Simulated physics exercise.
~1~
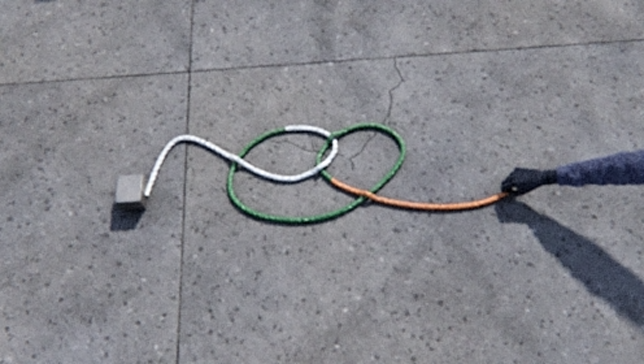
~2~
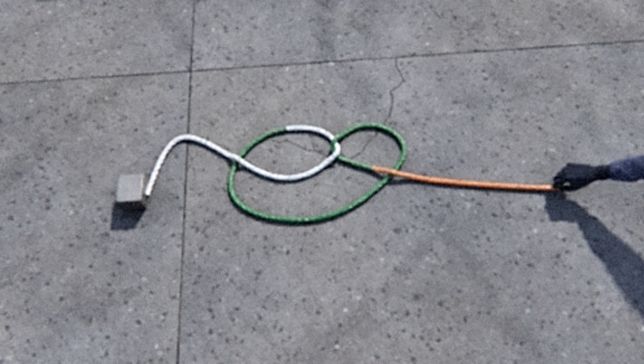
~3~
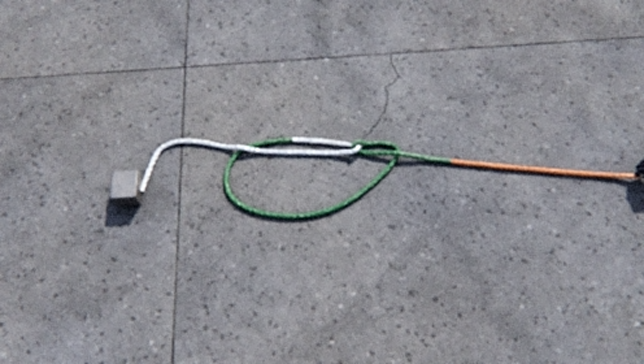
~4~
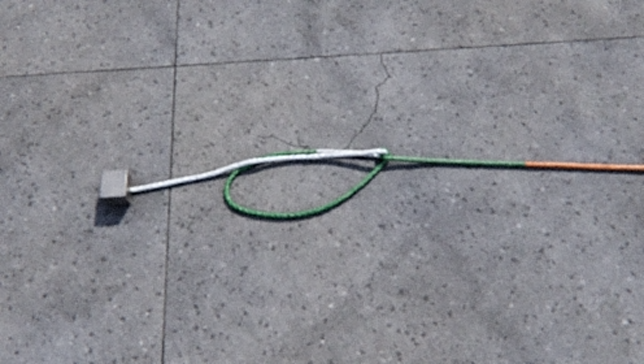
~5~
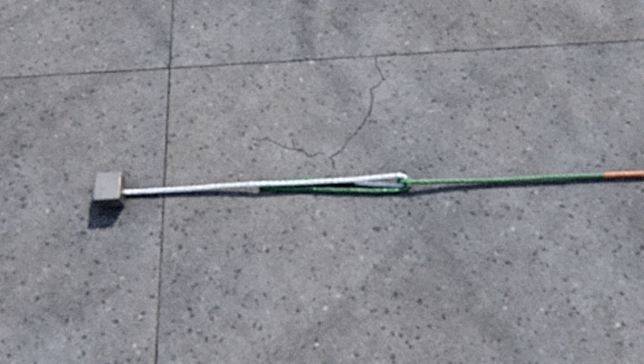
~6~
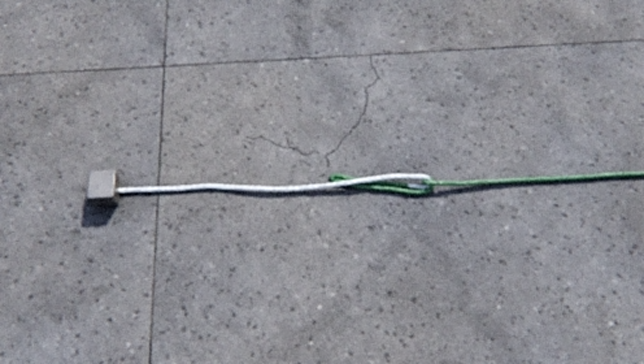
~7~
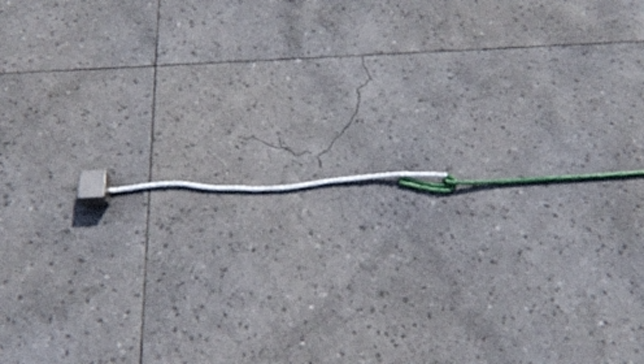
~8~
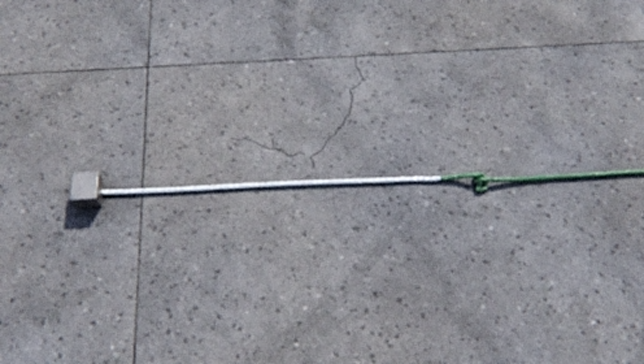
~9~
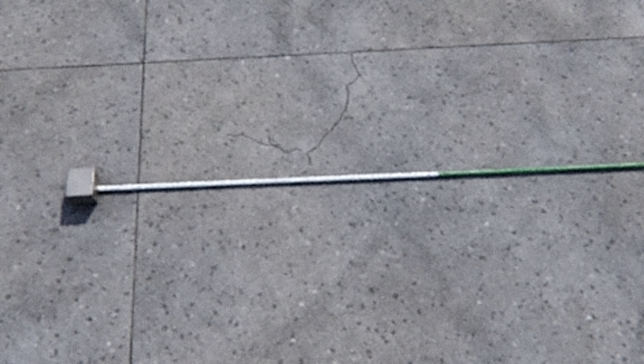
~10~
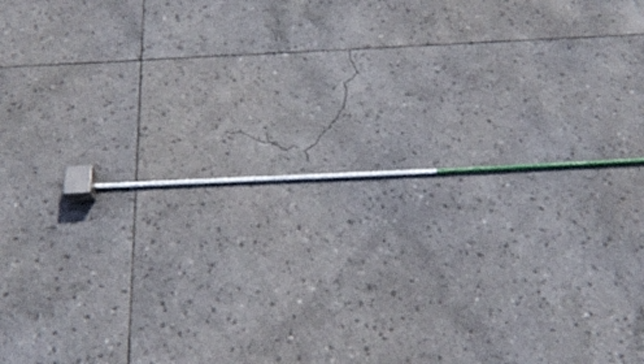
A gloved hand pulls a looped rope right until its loops shrink and it runs straight.
